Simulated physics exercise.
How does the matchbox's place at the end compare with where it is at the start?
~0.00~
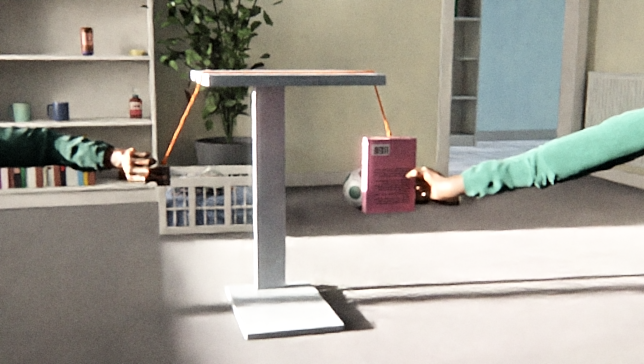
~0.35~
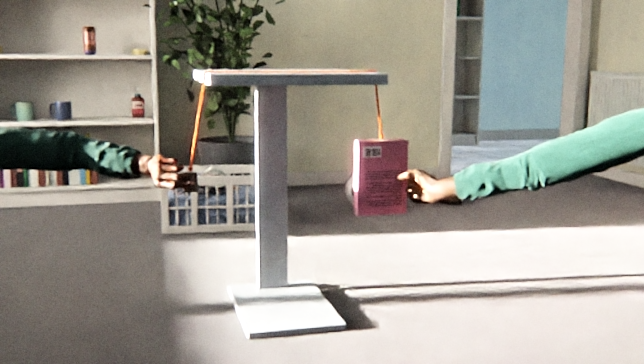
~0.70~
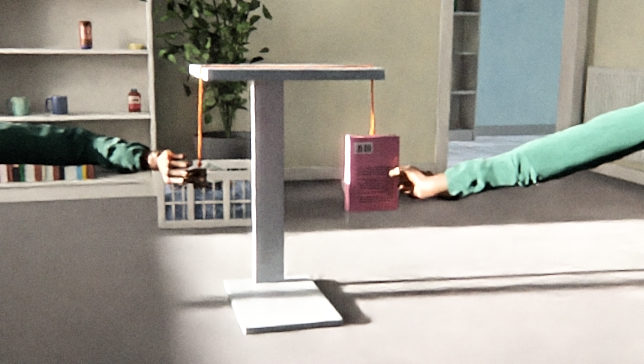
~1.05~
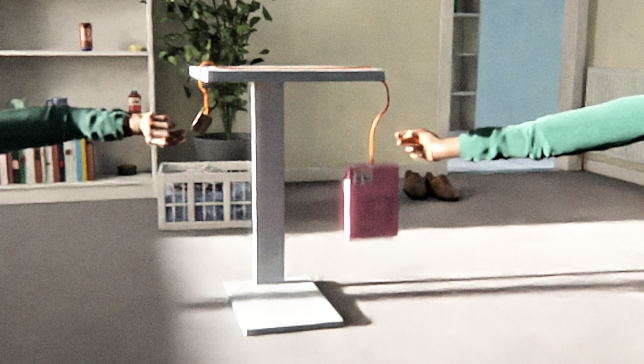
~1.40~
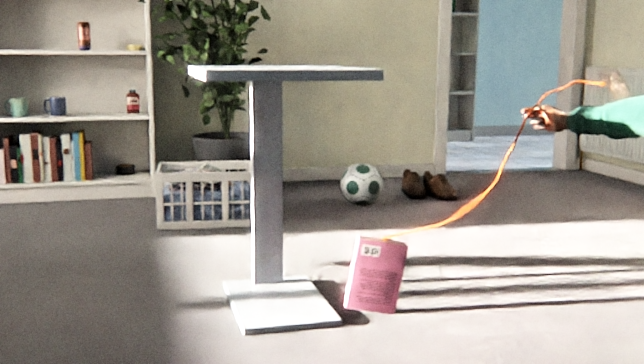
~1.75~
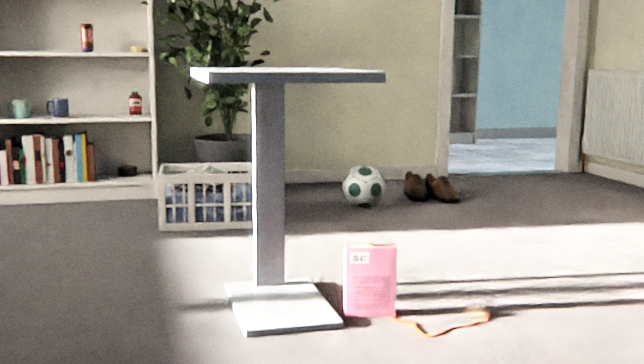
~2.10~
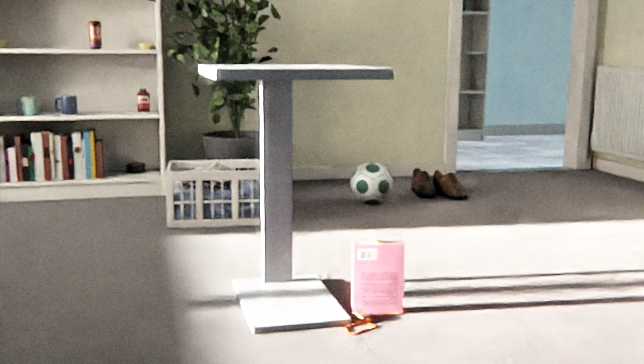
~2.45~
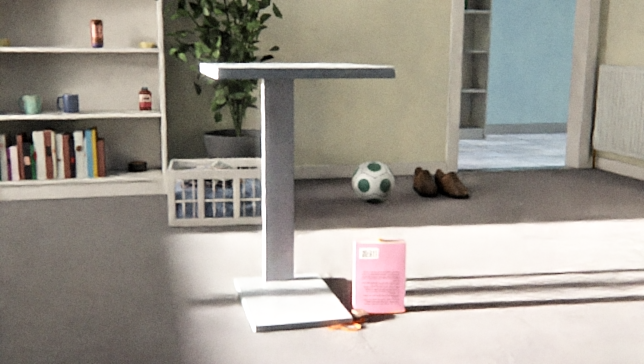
At the start it is held in the air by a hand to the left of the table's post. At the end it lies on the floor to the right of the post, close to the table's base and the pink book.
